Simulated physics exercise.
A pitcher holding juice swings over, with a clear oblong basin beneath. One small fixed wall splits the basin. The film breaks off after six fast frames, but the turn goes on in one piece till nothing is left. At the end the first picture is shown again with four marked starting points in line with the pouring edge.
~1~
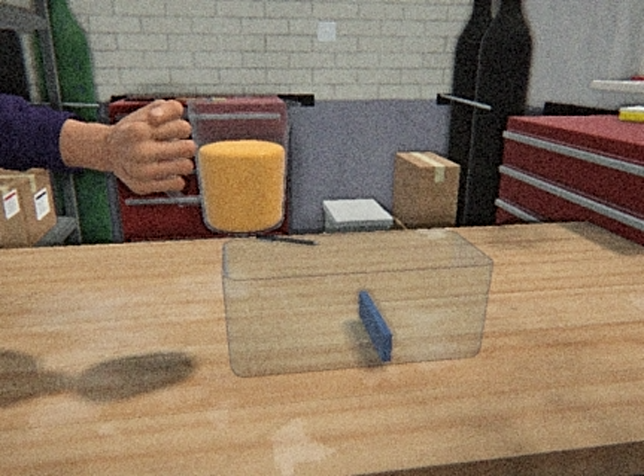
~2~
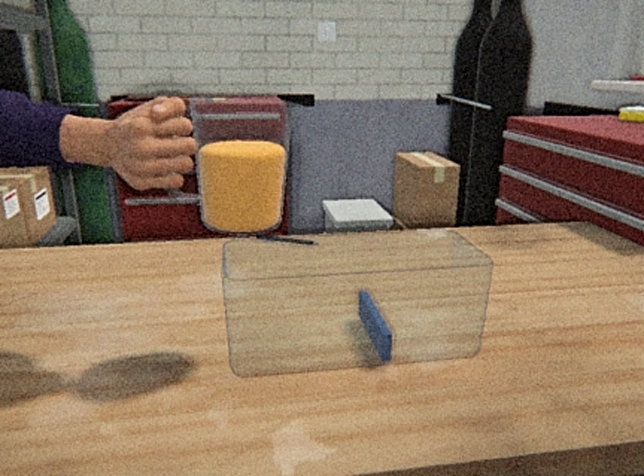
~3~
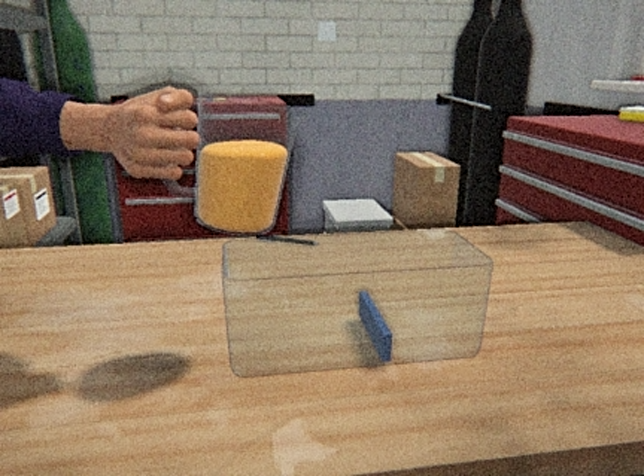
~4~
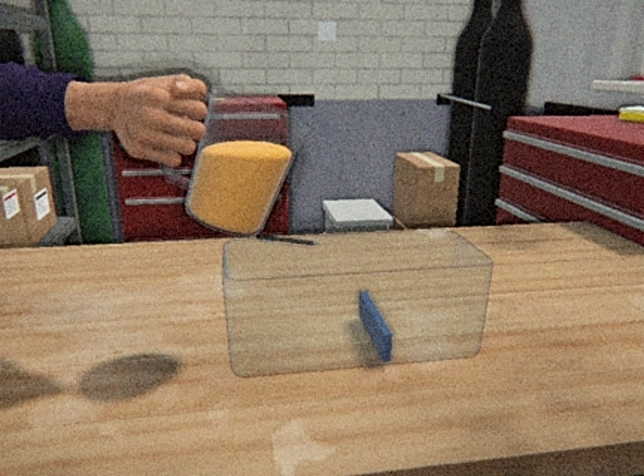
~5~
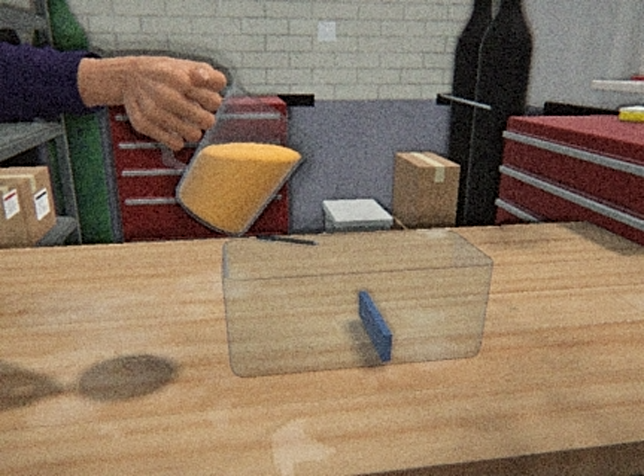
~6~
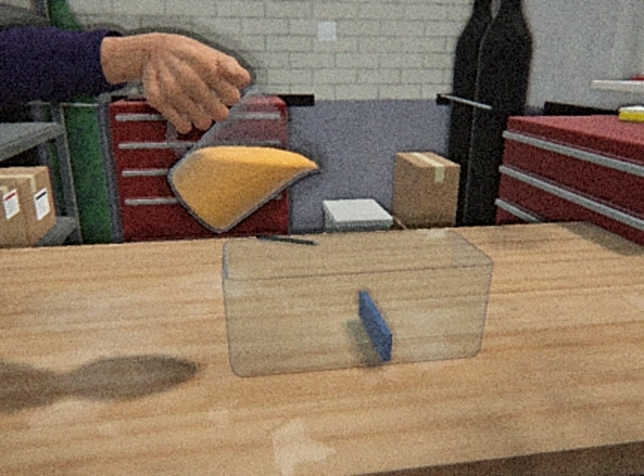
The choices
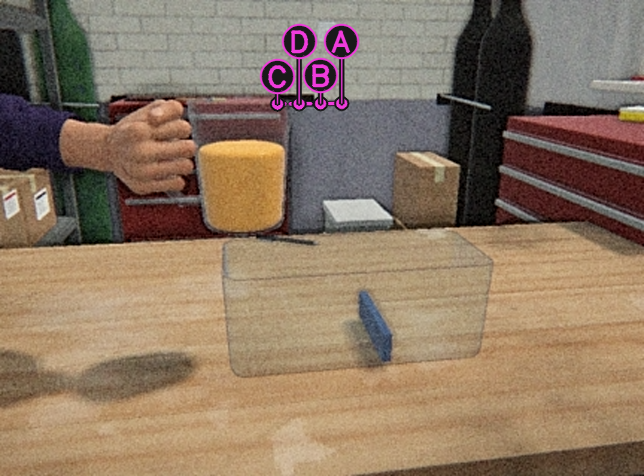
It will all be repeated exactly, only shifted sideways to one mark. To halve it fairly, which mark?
Go for B.
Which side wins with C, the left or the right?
The left side.
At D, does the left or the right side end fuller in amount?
More ends on the left.
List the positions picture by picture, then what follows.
Upright, lip at (298, 103); basin from (231, 374) to (479, 352); top of the wall at (374, 311); nothing has left yet.
Tipped about 2°, lip at (301, 106); nothing has left yet.
Tipped about 10°, lip at (307, 114); nothing has left yet.
Tipped about 21°, lip at (315, 128); nothing has left yet.
Tipped about 35°, lip at (321, 147); nothing has left yet.
Tipped about 51°, lip at (322, 169); nothing has left yet.
On the marked copy, A at (341, 103); B at (320, 103); C at (277, 104); D at (299, 103).
If A is chosen, about 13 % ends left of the wall and 86 % right of it.
If B is chosen, about 56 % ends left of the wall and 43 % right of it.
If C is chosen, about 90 % ends left of the wall and 7 % right of it.
If D is chosen, about 92 % ends left of the wall and 5 % right of it; 4 % is lost outside.
